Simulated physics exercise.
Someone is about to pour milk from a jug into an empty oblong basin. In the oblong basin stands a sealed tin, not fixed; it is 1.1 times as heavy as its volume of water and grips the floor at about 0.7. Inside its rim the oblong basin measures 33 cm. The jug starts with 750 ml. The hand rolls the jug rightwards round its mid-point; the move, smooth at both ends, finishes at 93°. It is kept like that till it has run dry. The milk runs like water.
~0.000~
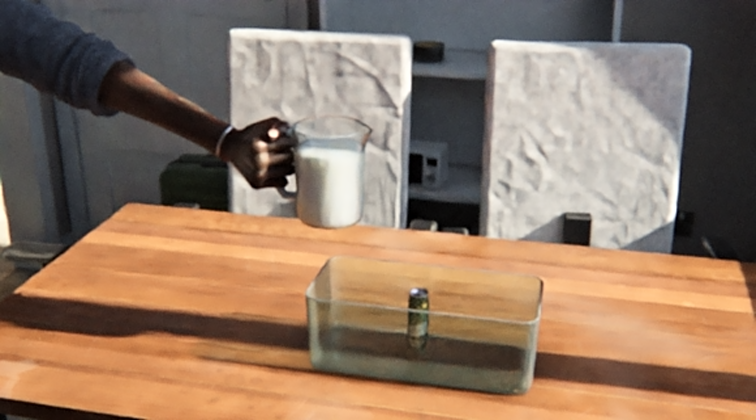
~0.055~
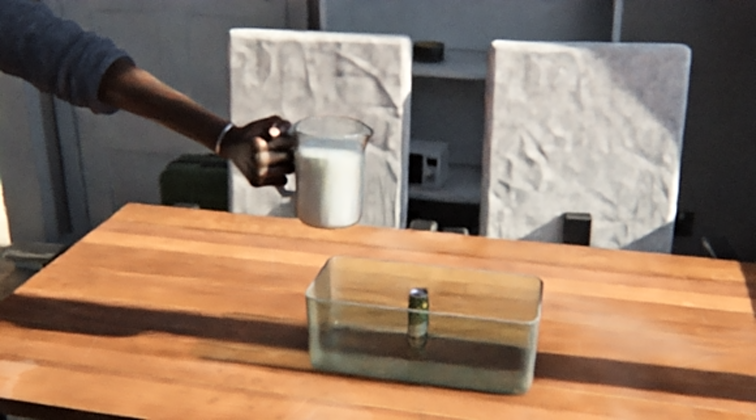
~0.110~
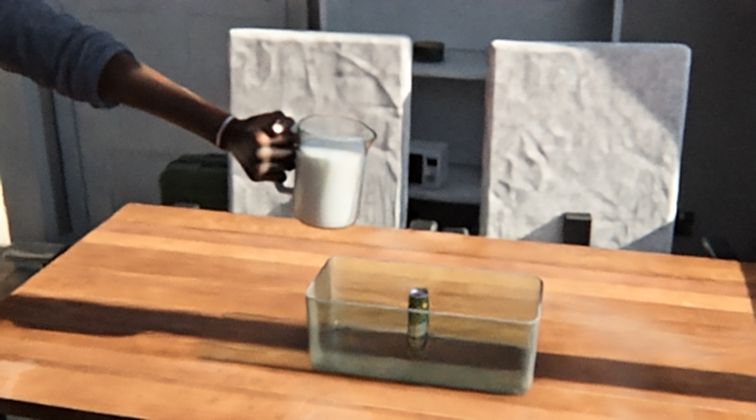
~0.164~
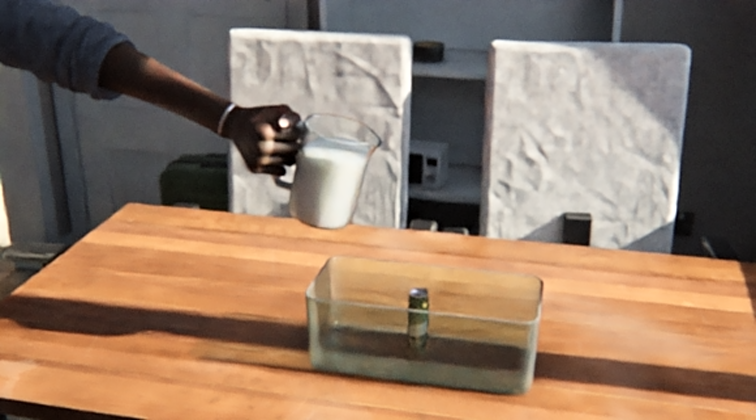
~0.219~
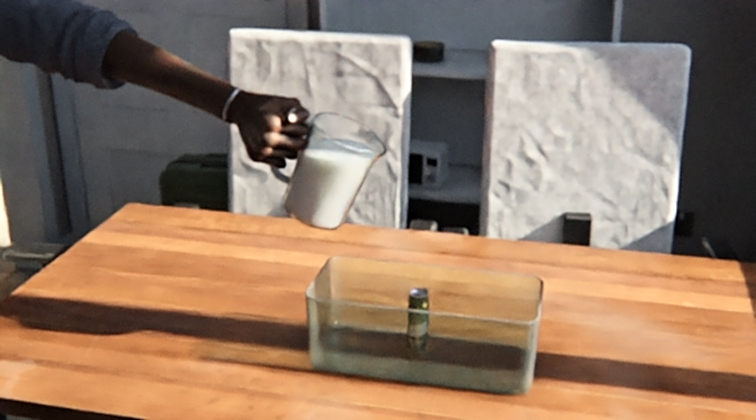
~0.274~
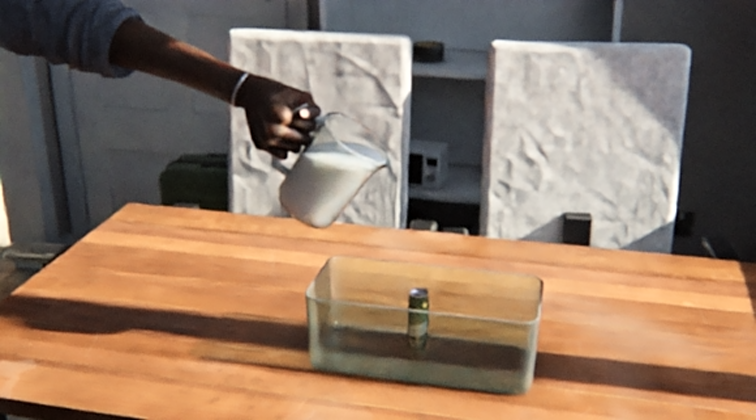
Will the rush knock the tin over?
The tin stays up.
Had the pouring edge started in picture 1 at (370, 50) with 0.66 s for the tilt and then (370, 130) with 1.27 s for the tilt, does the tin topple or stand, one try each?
First it stays up; then it remains upright.
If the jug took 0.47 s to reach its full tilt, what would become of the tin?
Then it stays up.
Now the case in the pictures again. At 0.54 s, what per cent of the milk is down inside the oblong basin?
Some 4 per cent.
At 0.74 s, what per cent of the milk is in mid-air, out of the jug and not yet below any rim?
Some 24 per cent.
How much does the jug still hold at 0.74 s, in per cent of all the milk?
About 38 per cent.
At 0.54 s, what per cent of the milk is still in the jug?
Some 76 per cent.
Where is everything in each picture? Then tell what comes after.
In the first picture, it leans 0°; its right rim is at (372, 131); the milk meets the walls at (299, 143) and (363, 148); the oblong basin's rim runs from (318, 277) to (541, 301); the tin's top is at (419, 295).
In the second picture, it leans 2°; its right rim is at (373, 132); the milk meets the walls at (299, 143) and (363, 149).
In the third picture, it leans 6°; its right rim is at (377, 136); the milk meets the walls at (301, 142) and (366, 150).
In the fourth picture, it leans 13°; its right rim is at (381, 143); the milk meets the walls at (304, 144) and (370, 152).
In the fifth picture, it leans 23°; its right rim is at (386, 152); the milk meets the walls at (300, 159) and (376, 154).
In the sixth picture, it leans 34°; its right rim is at (390, 164); the milk meets the walls at (296, 165) and (385, 158).
After 0.54 s the tilt is 86° and 75 per cent is still to pour; the tin stands where it began.
After 0.74 s the tilt is 93° and 38 per cent is still to pour; the tin stands where it began.
After 0.94 s the tilt is 93° and 16 per cent is still to pour; the tin stands where it began.
After 1.16 s the tilt is 93° and 7 per cent is still to pour; the tin stands where it began.
In the end the tin stands where it began.
